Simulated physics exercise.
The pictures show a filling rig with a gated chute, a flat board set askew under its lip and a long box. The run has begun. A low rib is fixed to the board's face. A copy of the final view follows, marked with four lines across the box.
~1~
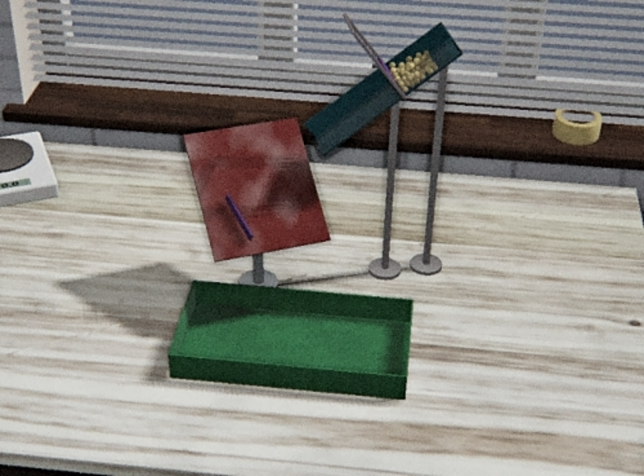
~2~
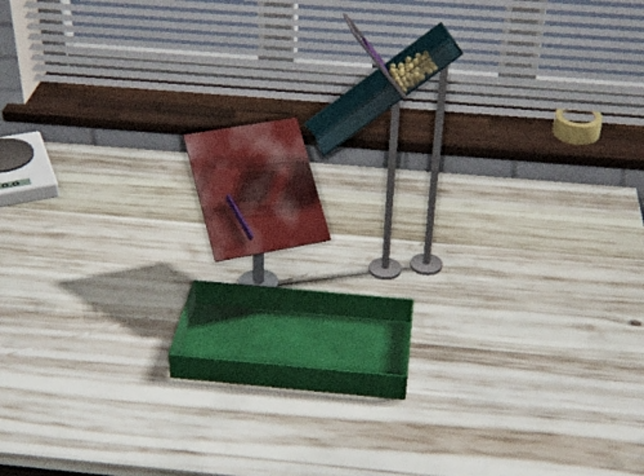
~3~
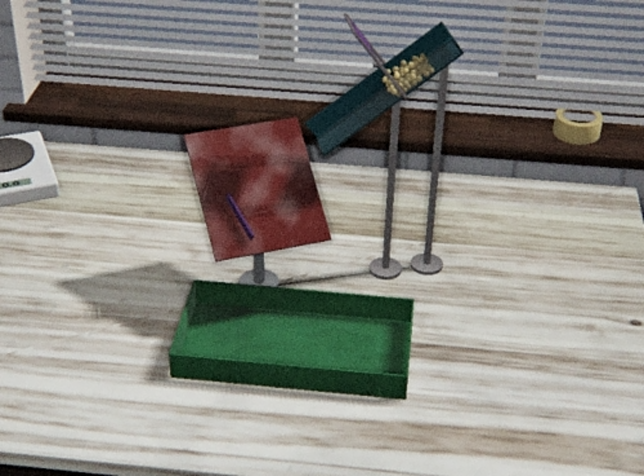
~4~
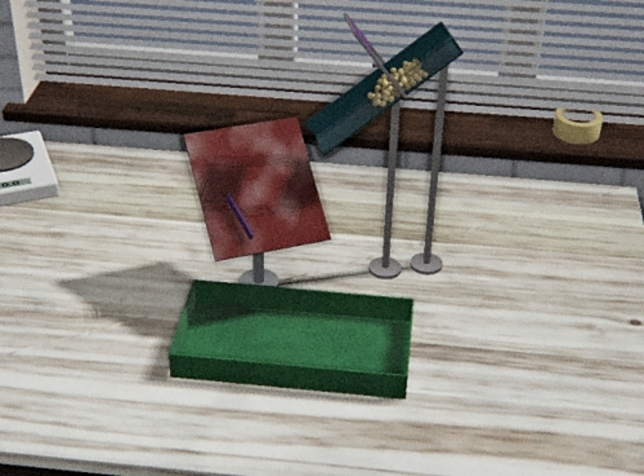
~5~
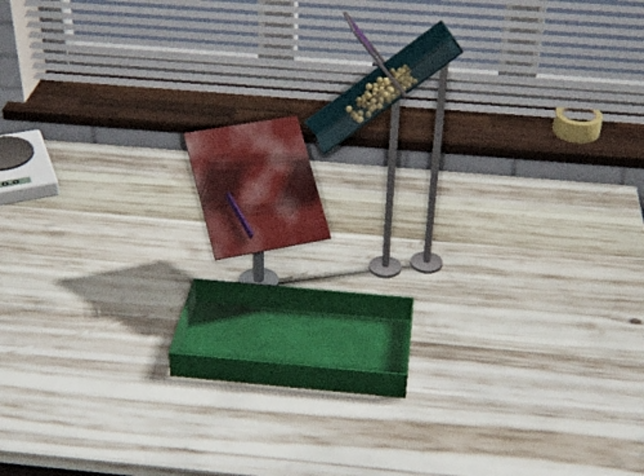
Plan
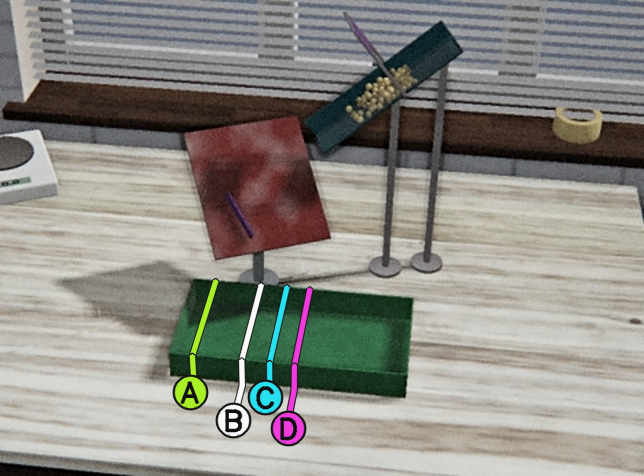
A dark red mottled board stands tilted on a short stand behind a long green box on a pale wood-grained table, seen from slightly above, with blinds and a dark sill behind. At upper right, a dark teal chute slopes down to the left on two grey posts, holding pale yellow beans. The beans slide in a loose cluster partway down the chute, while the camera stays still.
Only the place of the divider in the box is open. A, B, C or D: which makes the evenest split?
C works best here.
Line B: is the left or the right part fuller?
The right side.
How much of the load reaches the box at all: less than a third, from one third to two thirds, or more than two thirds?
It is more than two thirds.
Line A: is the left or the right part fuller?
Right.
On the marked copy, line A crosses the front rim at (192, 355); line B crosses the front rim at (241, 359); line C crosses the front rim at (269, 362); line D crosses the front rim at (294, 364).
For line A, of what is caught, none on the left of the divider, all on the right.
For line B, of what is caught, a small part on the left of the divider, nearly all on the right.
For line C, of what is caught, about half on the left of the divider, about half on the right.
For line D, of what is caught, nearly all on the left of the divider, a small part on the right.
